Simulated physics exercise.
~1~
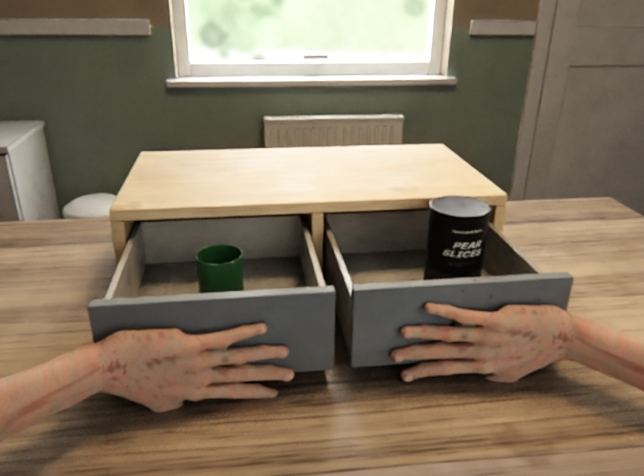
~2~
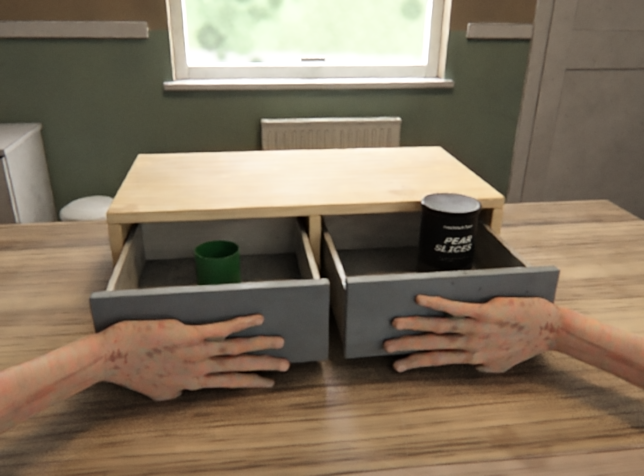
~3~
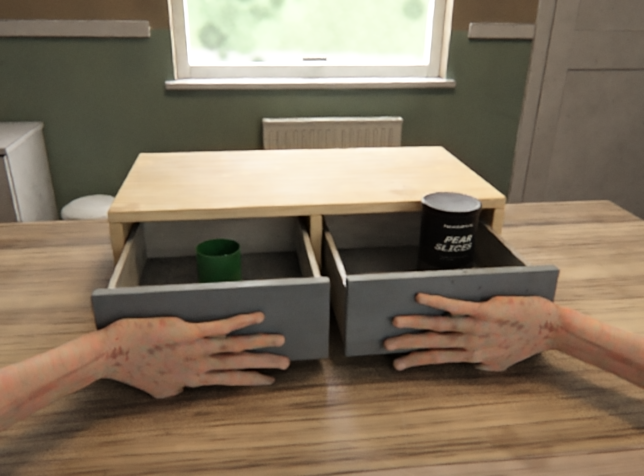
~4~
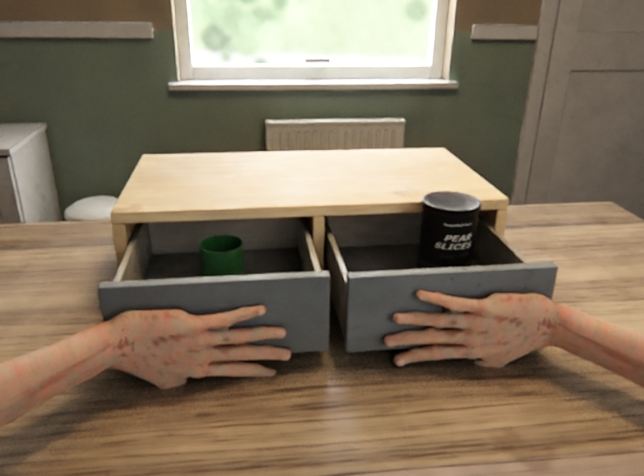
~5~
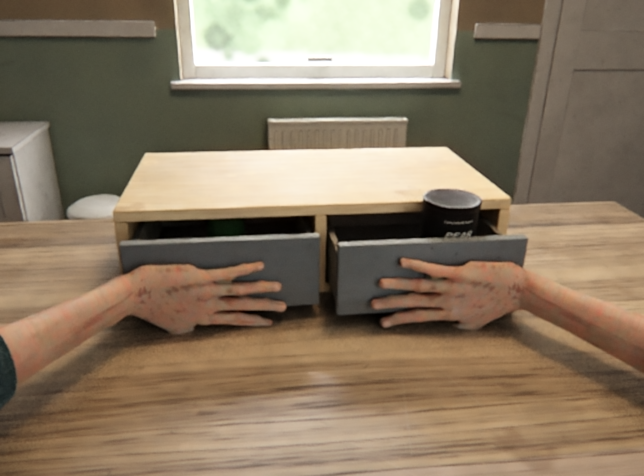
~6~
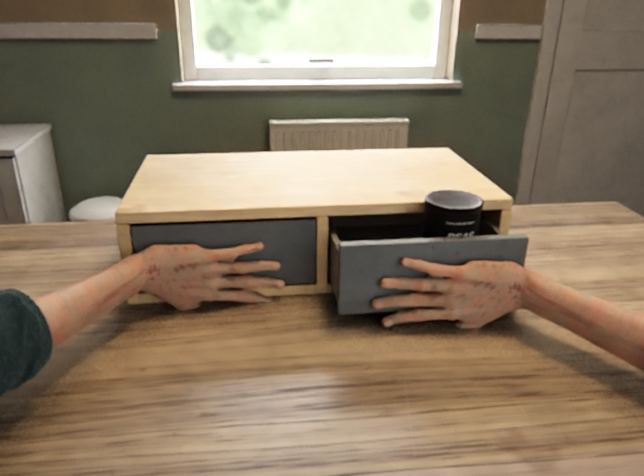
Two bare hands press against the grey fronts of two open drawers in a pale wooden chest on a wooden table, seen from just above and in front, with a green wall and bright window behind. A small green beaker stands in the left drawer, and a tall black pot stands in the right one, rising above its front. The hands slowly push both drawers inward, the beaker and pot staying upright. Near halfway, the right drawer stops with the pot at the chest's top edge. The left drawer continues until it shuts flush, hiding the beaker, while the right stays ajar.
